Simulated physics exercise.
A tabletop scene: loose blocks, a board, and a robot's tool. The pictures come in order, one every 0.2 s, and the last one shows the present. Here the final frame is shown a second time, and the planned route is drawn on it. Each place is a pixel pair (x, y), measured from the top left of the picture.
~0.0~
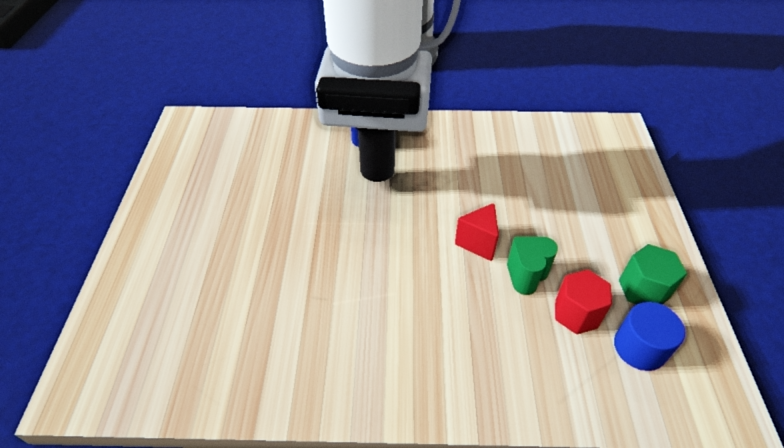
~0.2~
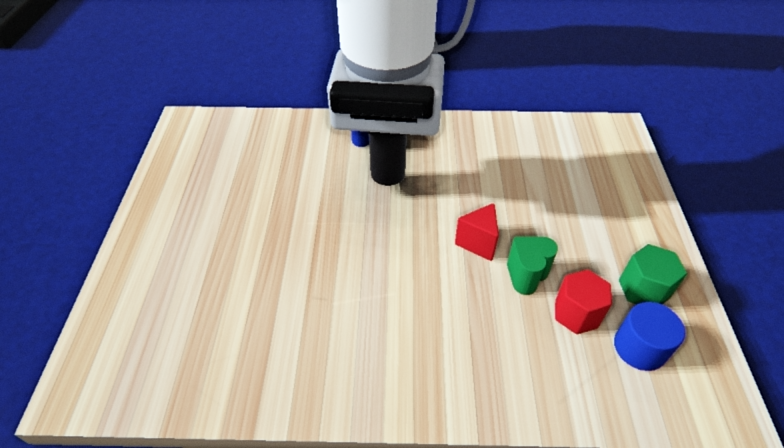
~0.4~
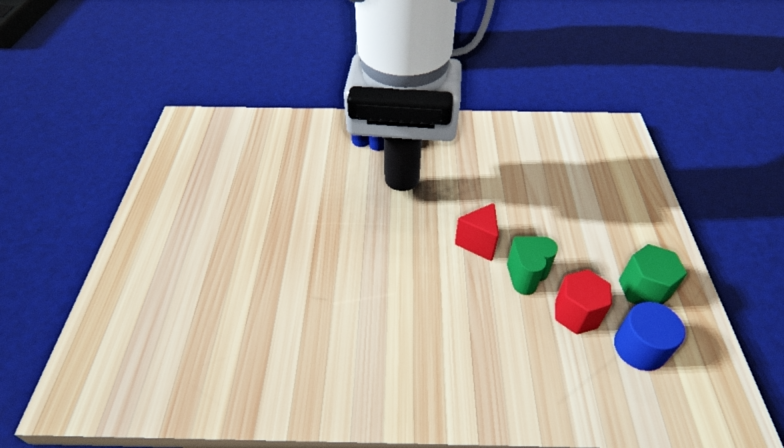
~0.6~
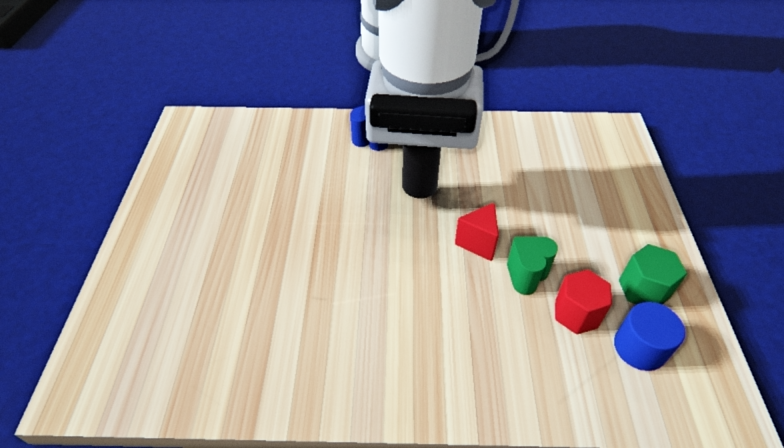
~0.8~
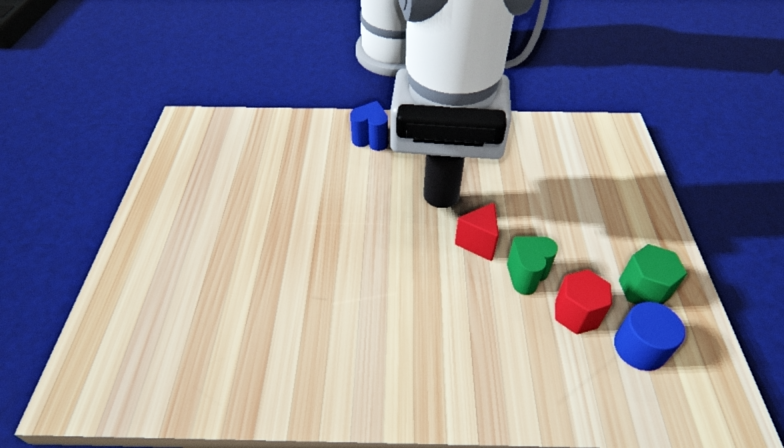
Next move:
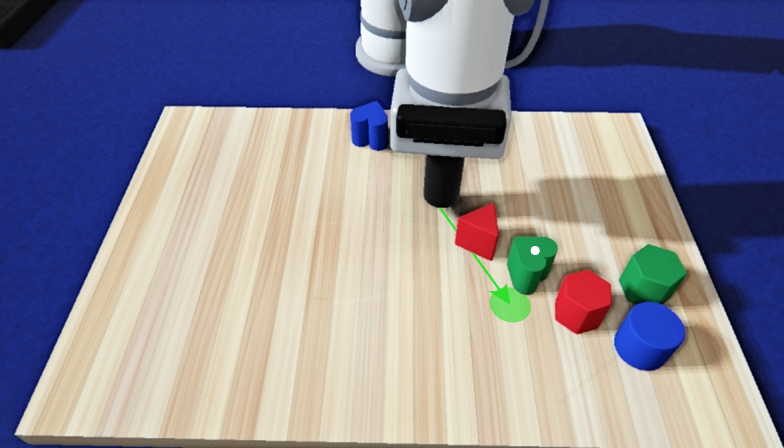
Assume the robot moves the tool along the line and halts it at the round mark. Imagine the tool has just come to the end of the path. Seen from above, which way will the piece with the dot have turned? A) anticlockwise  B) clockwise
(B)
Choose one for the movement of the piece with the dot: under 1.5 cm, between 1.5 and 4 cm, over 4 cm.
My answer is that it shifts 1.5 to 4 cm.
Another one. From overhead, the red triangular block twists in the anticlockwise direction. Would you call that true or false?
Verdict: True.
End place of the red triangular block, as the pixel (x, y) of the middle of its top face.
Most likely (531, 245).
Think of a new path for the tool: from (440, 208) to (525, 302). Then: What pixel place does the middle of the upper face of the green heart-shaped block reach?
Pixel (563, 256).
The drawn path runs from (440, 208) to (510, 304); the dot is on the green heart-shaped block.
The first path, step by step. One third of the way, tool (464, 226); red triangular block (495, 227), turned 20° anticlockwise; green heart-shaped block (539, 252).
Two thirds of the way, tool (488, 257); red triangular block (529, 246), turned 80° anticlockwise; green heart-shaped block (562, 257), turned 45° clockwise.
At the end, tool (514, 293); red triangular block (531, 245), turned 85° anticlockwise; green heart-shaped block (563, 258), turned 45° clockwise; red hexagon not moved.
